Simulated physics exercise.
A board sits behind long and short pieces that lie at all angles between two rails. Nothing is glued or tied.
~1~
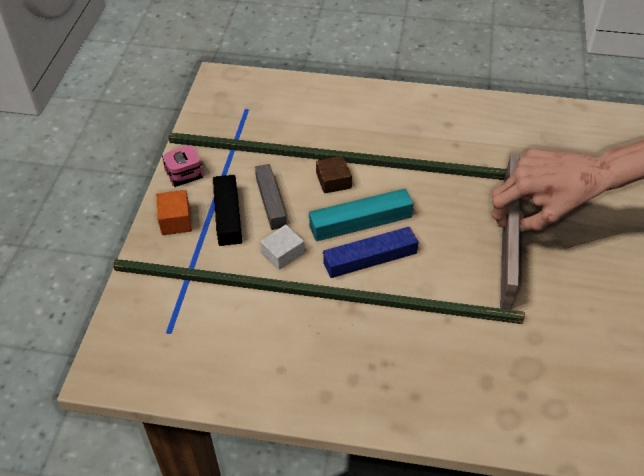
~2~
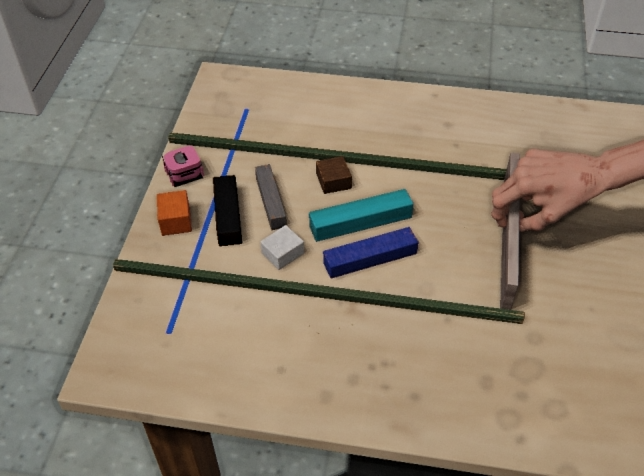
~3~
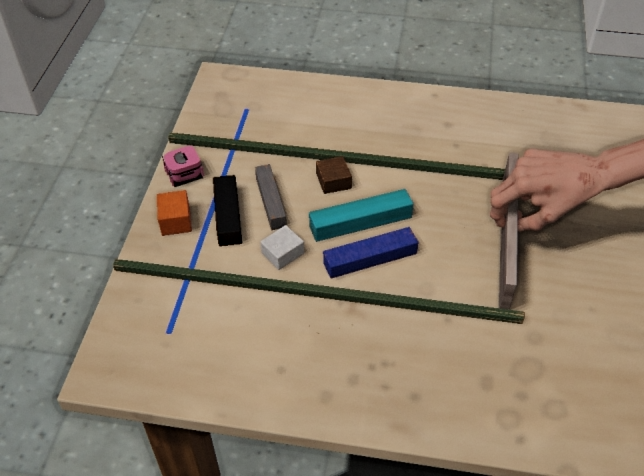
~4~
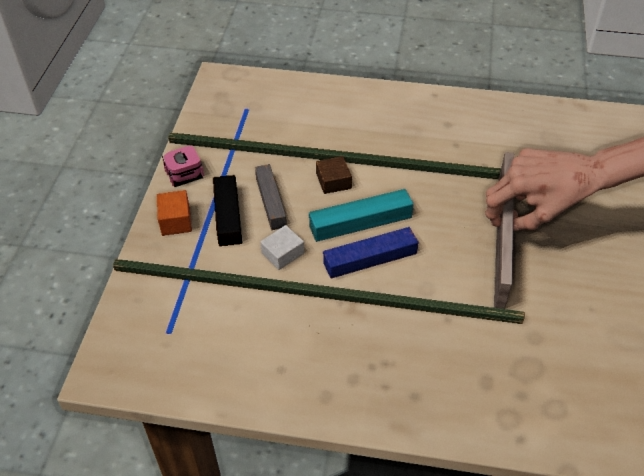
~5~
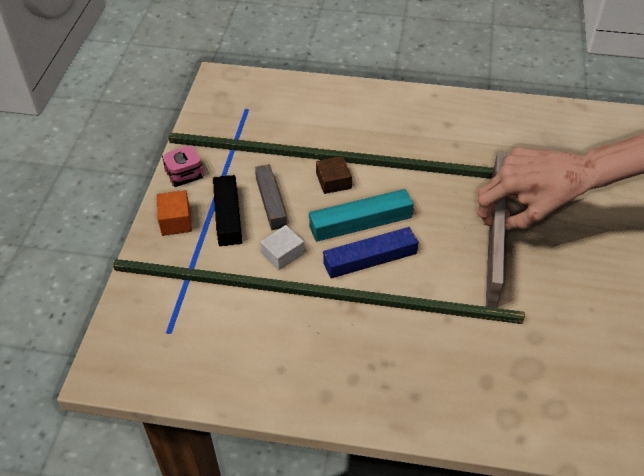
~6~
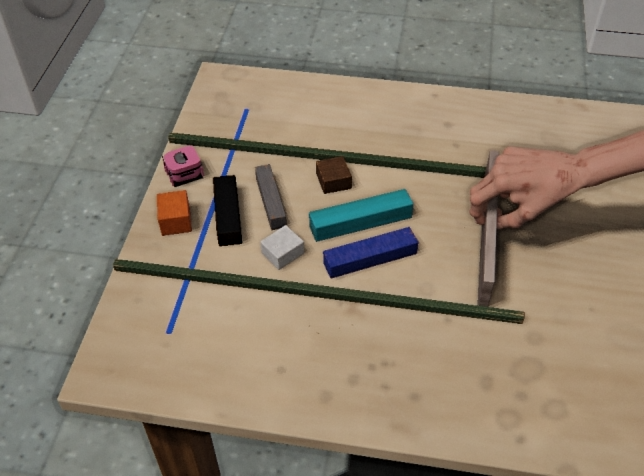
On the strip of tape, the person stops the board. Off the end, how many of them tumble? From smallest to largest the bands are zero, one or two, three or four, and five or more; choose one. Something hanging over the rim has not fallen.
The right band is one or two.
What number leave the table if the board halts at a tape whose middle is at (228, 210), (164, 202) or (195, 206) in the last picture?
It would be 1, 6 and 3.
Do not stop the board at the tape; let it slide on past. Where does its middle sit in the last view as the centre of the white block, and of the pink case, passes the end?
The middle sits near (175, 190) for the first and near (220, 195) for the other.
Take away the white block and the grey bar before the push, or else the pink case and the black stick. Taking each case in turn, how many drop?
You'd get 1 in the first case and 0 in the second one.
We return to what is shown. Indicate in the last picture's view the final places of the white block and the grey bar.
They finish at roughly (158, 247) and (172, 175) respectively.
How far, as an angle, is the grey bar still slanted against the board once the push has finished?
Angle: Close to 0 degrees.
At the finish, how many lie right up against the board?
So the total is 2.
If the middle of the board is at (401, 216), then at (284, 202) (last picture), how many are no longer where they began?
Counting first: 2, next 6.
A little later, none off yet; pink case at rest near (183, 166); orange block at rest near (174, 213); black stick at rest near (227, 210).
When it is over, the number that fall off is one or two; down, orange block and pink case.
